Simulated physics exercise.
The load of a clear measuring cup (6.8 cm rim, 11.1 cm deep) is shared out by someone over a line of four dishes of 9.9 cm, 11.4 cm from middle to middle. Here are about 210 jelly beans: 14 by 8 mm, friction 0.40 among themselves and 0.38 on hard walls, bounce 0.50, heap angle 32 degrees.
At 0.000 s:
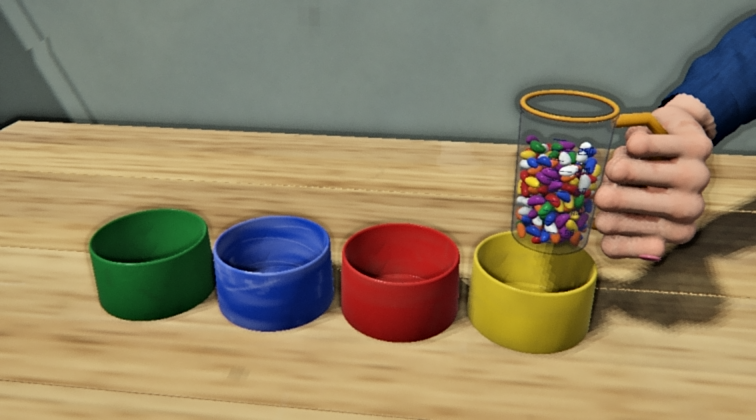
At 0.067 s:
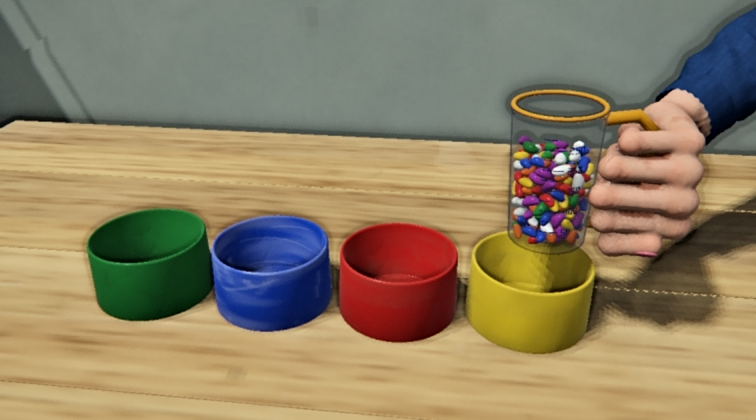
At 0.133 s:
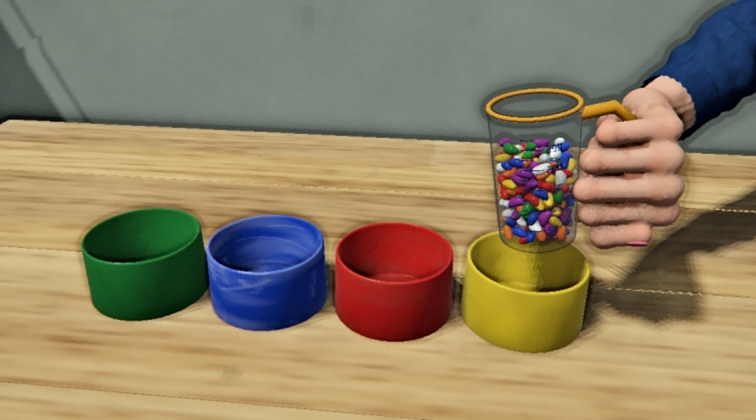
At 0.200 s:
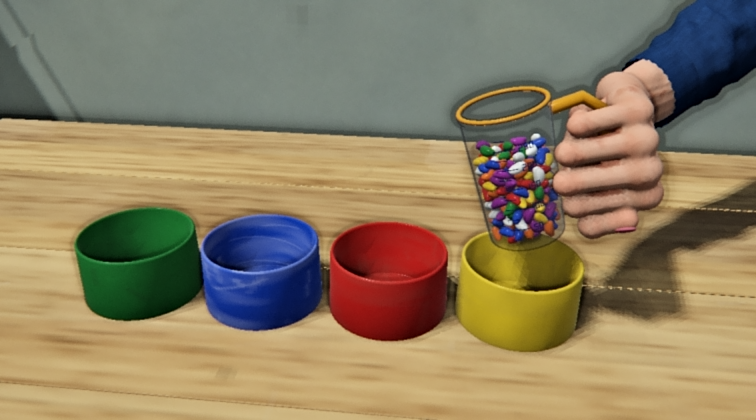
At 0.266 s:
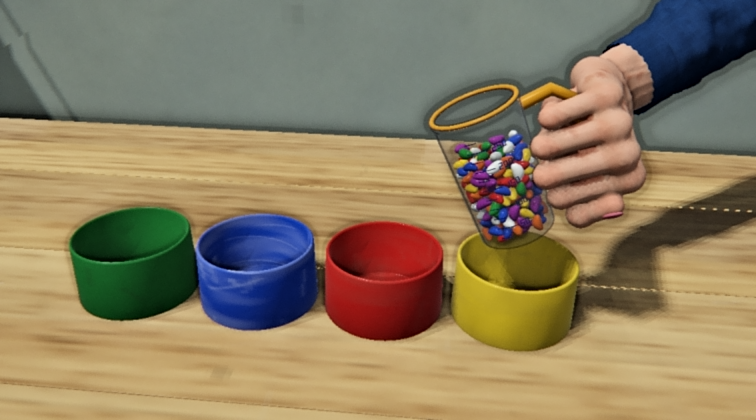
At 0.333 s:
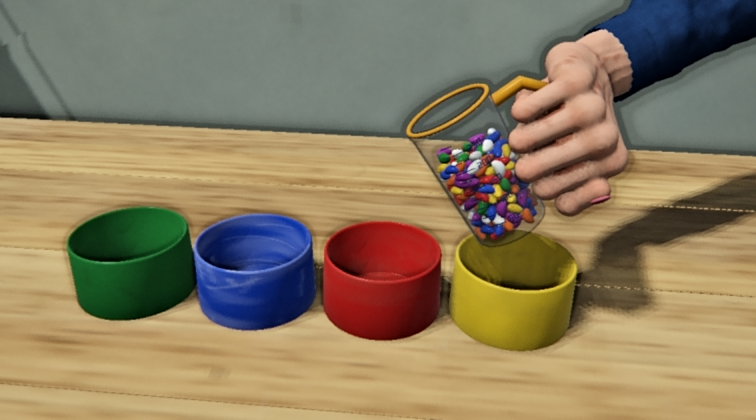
A hand moves a clear cup of colorful jelly beans left while tilting it leftward.
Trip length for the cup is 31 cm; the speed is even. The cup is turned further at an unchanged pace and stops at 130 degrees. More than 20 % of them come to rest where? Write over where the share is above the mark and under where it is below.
Red: Under; blue: Over; green: Under; yellow: Under; counter: Under.
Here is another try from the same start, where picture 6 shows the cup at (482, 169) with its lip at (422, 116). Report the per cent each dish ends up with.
The red dish keeps 0, the blue dish 0, the green dish 100 and the yellow dish 0.
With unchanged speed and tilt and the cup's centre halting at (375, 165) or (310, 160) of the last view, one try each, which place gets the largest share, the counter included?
Counter, then blue.
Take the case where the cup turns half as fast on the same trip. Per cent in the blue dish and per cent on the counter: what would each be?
Shares - blue: 0, counter: 0.
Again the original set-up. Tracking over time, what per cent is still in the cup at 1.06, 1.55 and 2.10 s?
Series: 90 / 0 / 0 per cent.
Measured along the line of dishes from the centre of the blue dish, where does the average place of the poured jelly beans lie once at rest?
Mean position: Around 1 cm toward smaller x from the centre.
Then, at 1.06 s, tilt 118 degrees; cup holds 90 %, blue 10 %.
Then, at 1.55 s, tilt 130 degrees; cup holds 0 %, blue 95 %.
After 2.10 s, tilt 130 degrees; cup holds 0 %, blue 95 %.
By 2.4 s all is still; red 0 %, blue 95 %, green 0 %, yellow 0 %, counter 5 %.
